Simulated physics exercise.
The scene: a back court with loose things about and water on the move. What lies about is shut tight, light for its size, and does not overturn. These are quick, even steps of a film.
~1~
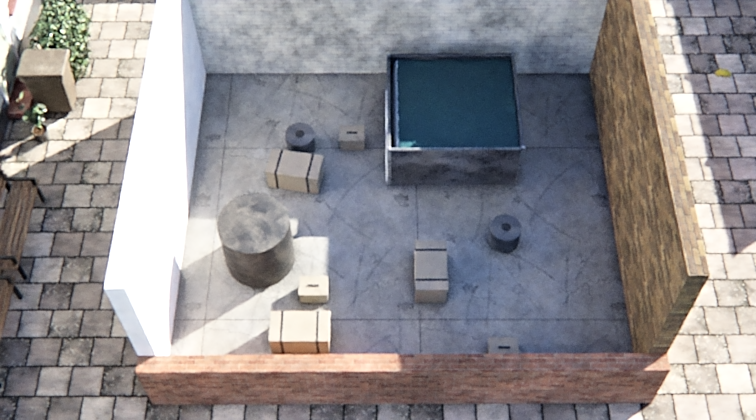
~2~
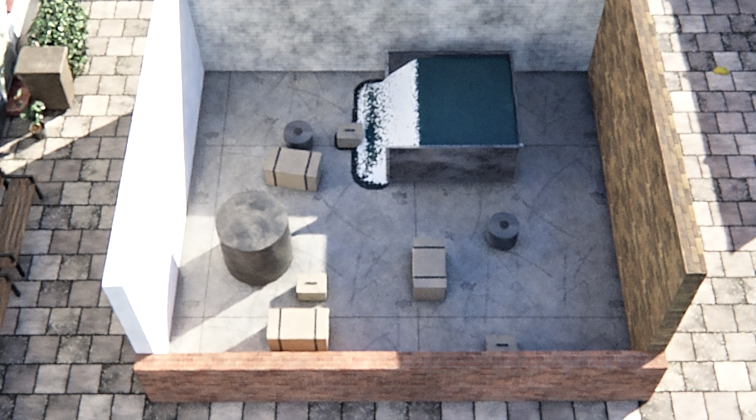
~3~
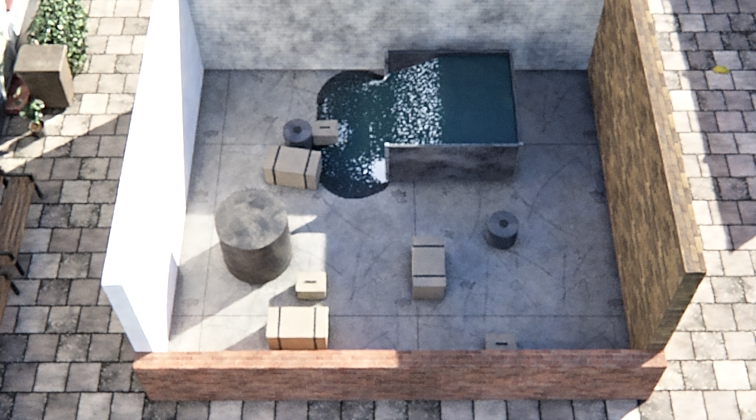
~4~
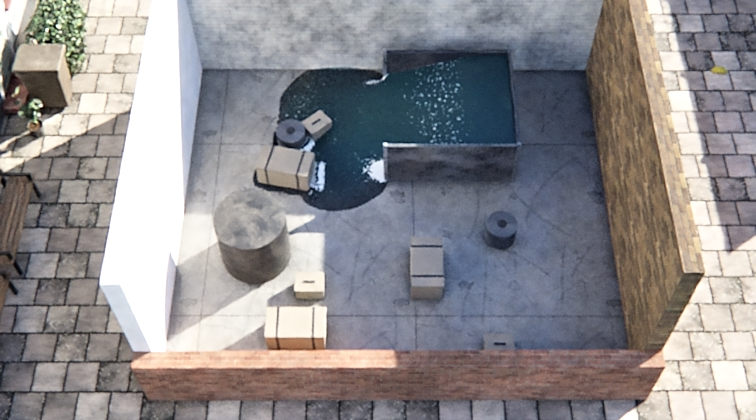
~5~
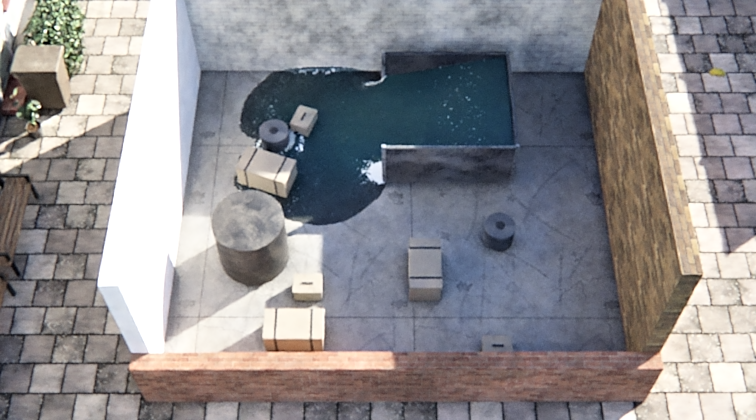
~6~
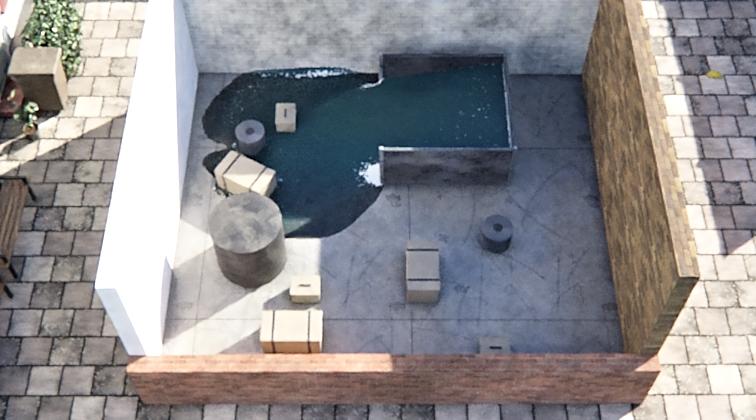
At first, dark water sits in a tank at the back of a walled court scattered with boxes and round objects. It then pours out of the tank's left side in a white rush and spreads across the floor, pushing a small box, a dark round tub and a larger strapped box leftward.
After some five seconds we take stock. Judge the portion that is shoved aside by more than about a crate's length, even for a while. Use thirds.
It is two thirds or above.
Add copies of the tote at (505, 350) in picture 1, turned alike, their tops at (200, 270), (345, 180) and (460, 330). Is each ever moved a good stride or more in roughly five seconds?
In that order: Yes, moved that far, pushed that far.
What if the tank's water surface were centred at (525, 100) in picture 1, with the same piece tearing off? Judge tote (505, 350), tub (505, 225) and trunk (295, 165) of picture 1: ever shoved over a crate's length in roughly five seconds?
In that order: Less than that, short of that, that far or more.
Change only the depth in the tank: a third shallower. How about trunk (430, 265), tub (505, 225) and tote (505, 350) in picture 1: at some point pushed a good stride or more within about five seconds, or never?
In that order: Short of that, short of that, not that far.
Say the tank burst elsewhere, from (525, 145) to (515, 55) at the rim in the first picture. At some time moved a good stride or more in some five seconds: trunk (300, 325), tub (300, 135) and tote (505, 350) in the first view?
As listed: That far or more, under that, moved that far.
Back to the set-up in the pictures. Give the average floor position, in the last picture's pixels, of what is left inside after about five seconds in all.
Close to (467, 288).
A moment on, 3 of 8 are well off their spots; 3 afloat.
Next, 3 of 8 are well off their spots; 2 afloat.
Later, 5 of 8 are well off their spots; 4 afloat.
In the end, 7 of 8 are well off their spots, and 7 have been at some point; 7 afloat.
